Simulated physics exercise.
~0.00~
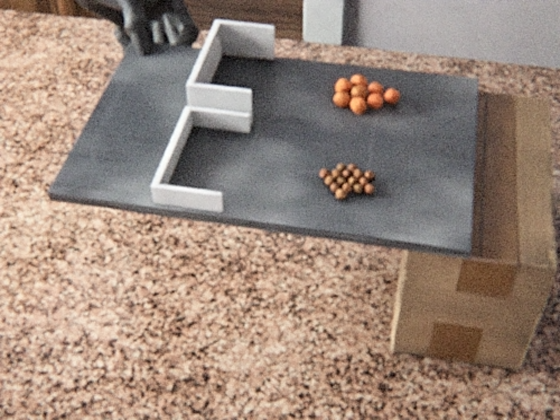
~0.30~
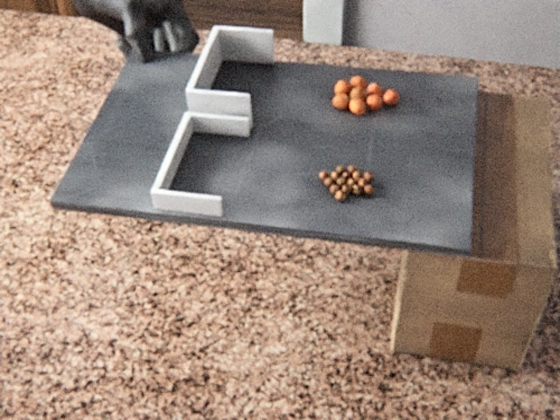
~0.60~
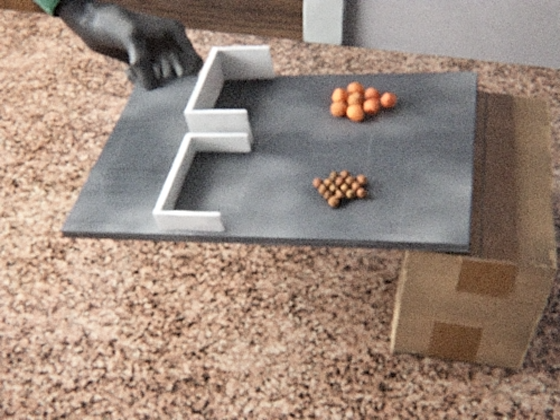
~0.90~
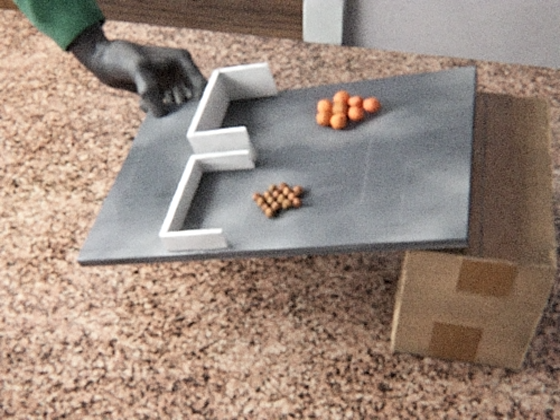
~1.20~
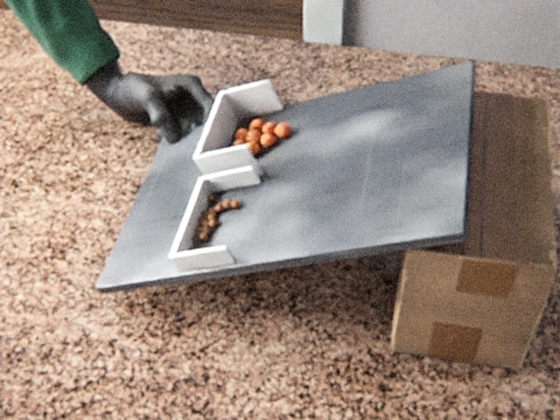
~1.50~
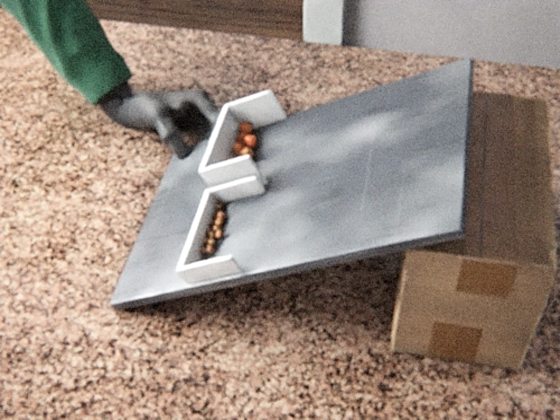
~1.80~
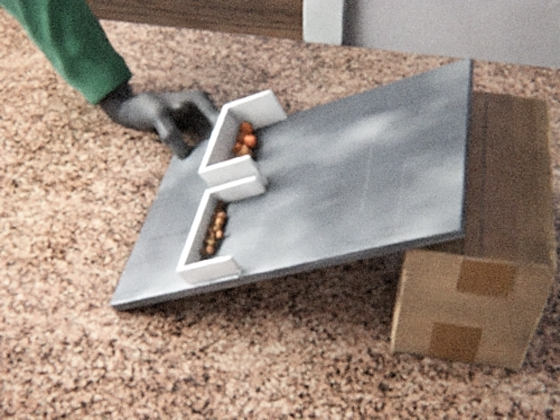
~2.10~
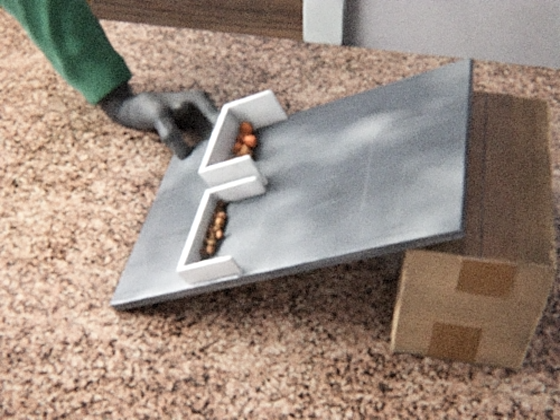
A dark grey board, seen from above at an angle, lies over a speckled pinkish counter, its right end on a cardboard box and its left end held by a dark-gloved hand. Two white barriers stand on it, facing a heap of orange balls at the far side and smaller brown balls nearer. The hand lowers the left end, and the slope steepens. The brown heap starts sliding left first, then the orange one follows. Each runs into its own barrier and bunches up there, and the board comes to rest tilted, with both heaps held.
